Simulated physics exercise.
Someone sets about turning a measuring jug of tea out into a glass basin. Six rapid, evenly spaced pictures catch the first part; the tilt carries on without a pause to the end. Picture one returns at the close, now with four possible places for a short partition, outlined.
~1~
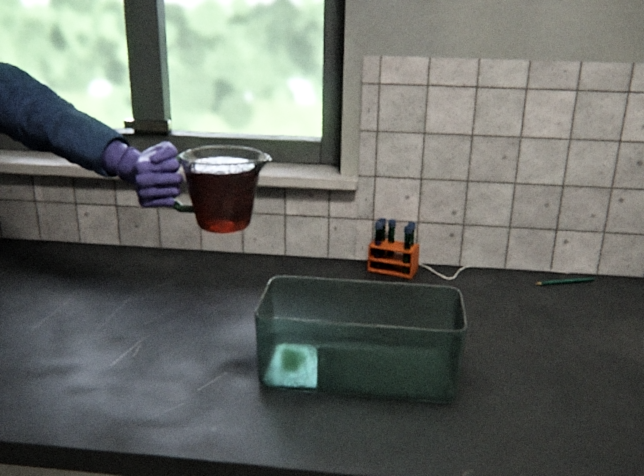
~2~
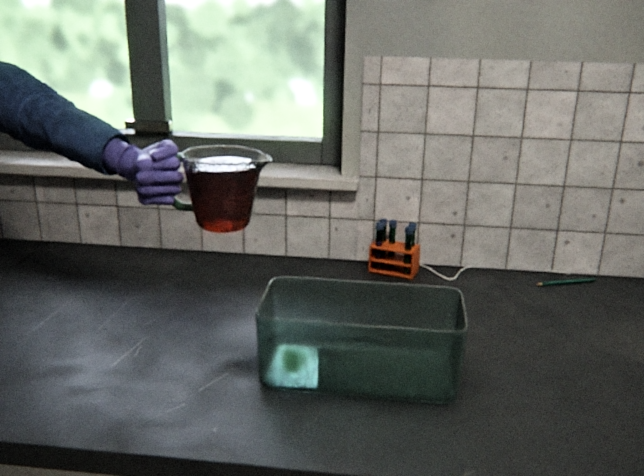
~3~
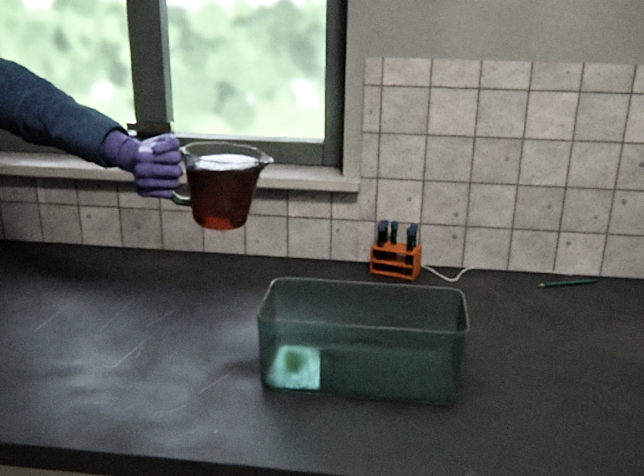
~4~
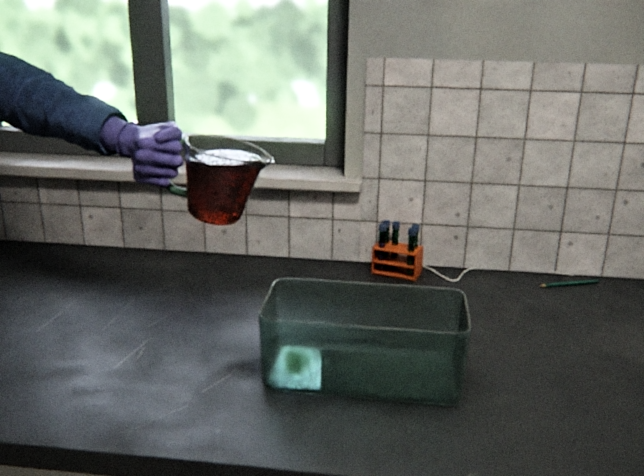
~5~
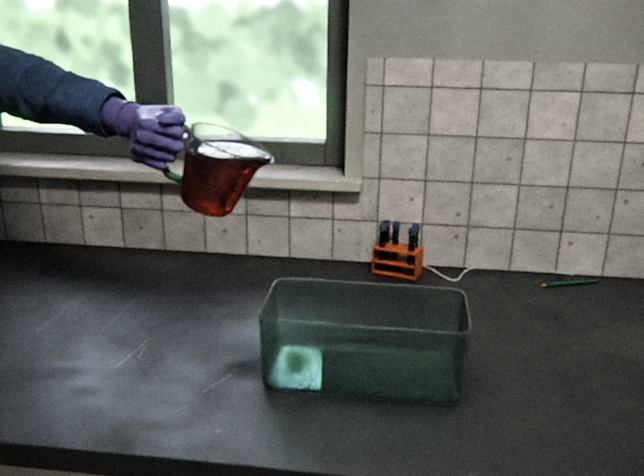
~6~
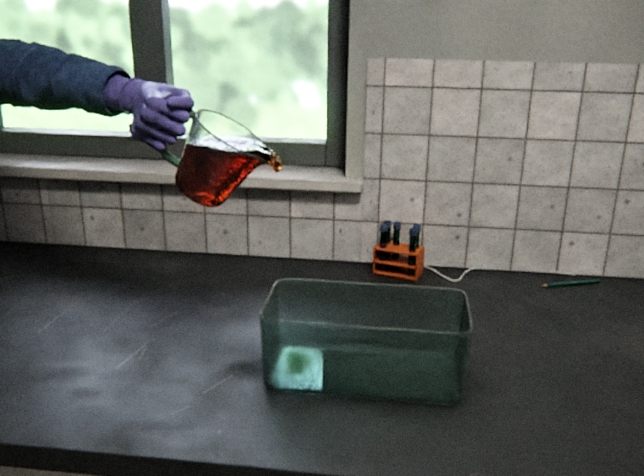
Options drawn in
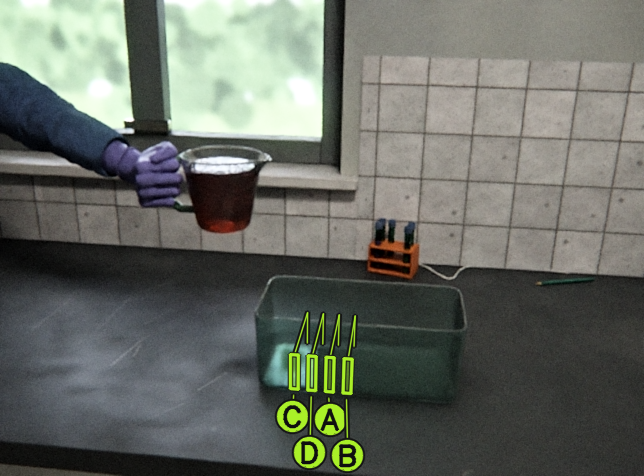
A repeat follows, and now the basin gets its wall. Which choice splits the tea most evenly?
The best slot is B.
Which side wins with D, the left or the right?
The right one.
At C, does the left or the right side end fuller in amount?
More ends on the right.
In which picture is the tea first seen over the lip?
In picture 6.
On the marked copy, A at (328, 397); B at (346, 399); C at (293, 394); D at (311, 396).
If A is chosen, about 12 % ends left of the wall and 85 % right of it; 3 % is lost outside.
If B is chosen, about 45 % ends left of the wall and 51 % right of it; 3 % is lost outside.
If C is chosen, about 5 % ends left of the wall and 91 % right of it; 4 % is lost outside.
If D is chosen, about 6 % ends left of the wall and 91 % right of it; 3 % is lost outside.
